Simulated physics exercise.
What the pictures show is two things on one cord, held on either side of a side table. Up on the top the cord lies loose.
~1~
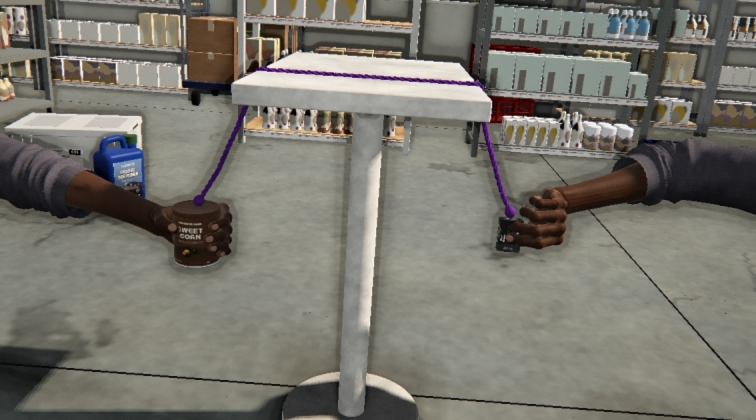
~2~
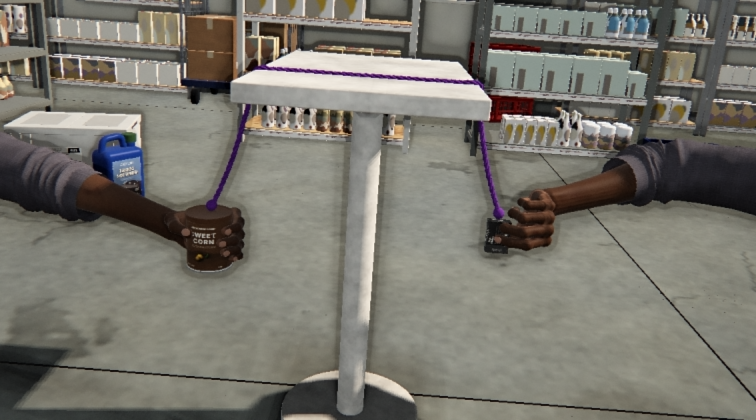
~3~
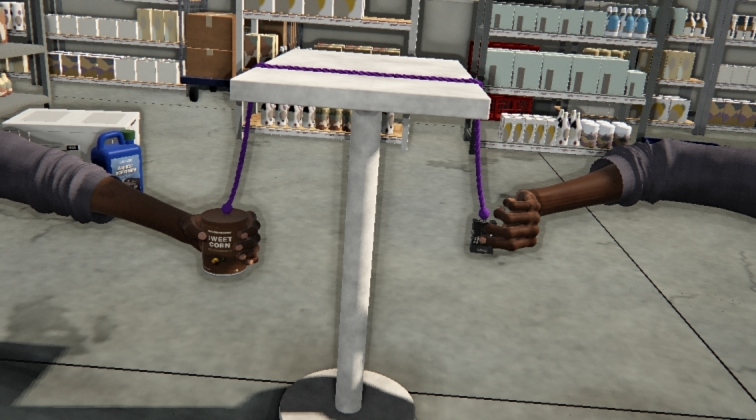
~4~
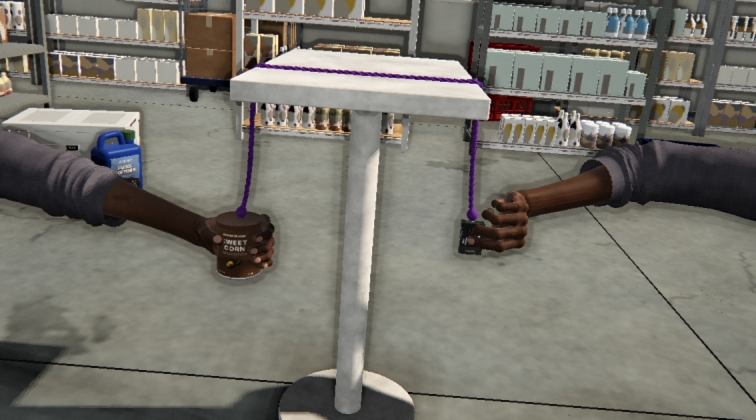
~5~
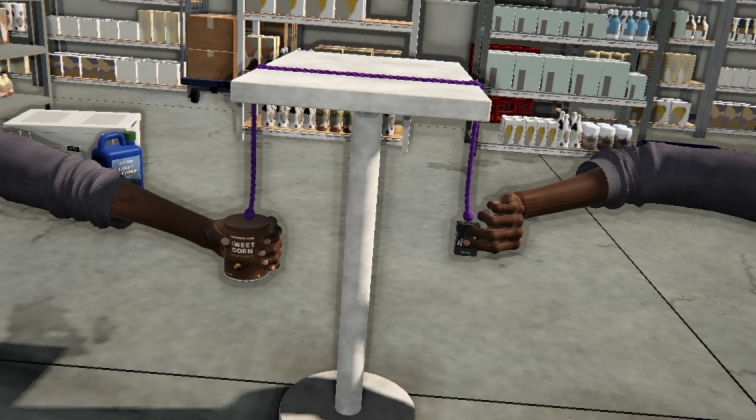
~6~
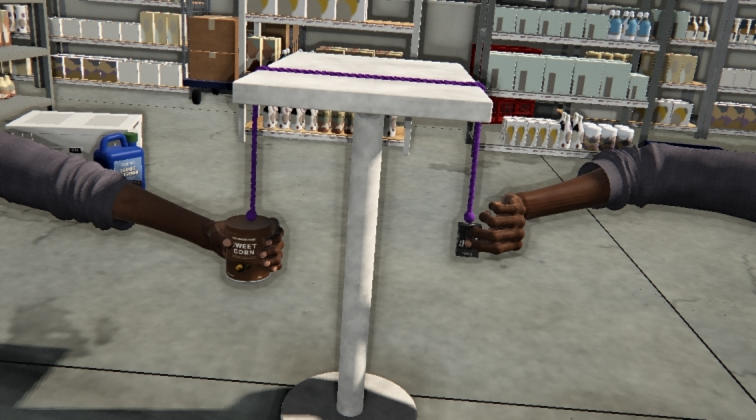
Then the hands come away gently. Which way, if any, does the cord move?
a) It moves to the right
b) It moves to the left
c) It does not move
The answer is b.
Then, 0.50 s on from there, left tin down on the floor near (253, 412); right matchbox pulled up onto the top.
Then, 0.84 s on from there, left tin down on the floor; right matchbox down on the floor.
In the end, left tin down on the floor; right matchbox down on the floor. The cord sinks on the left side.
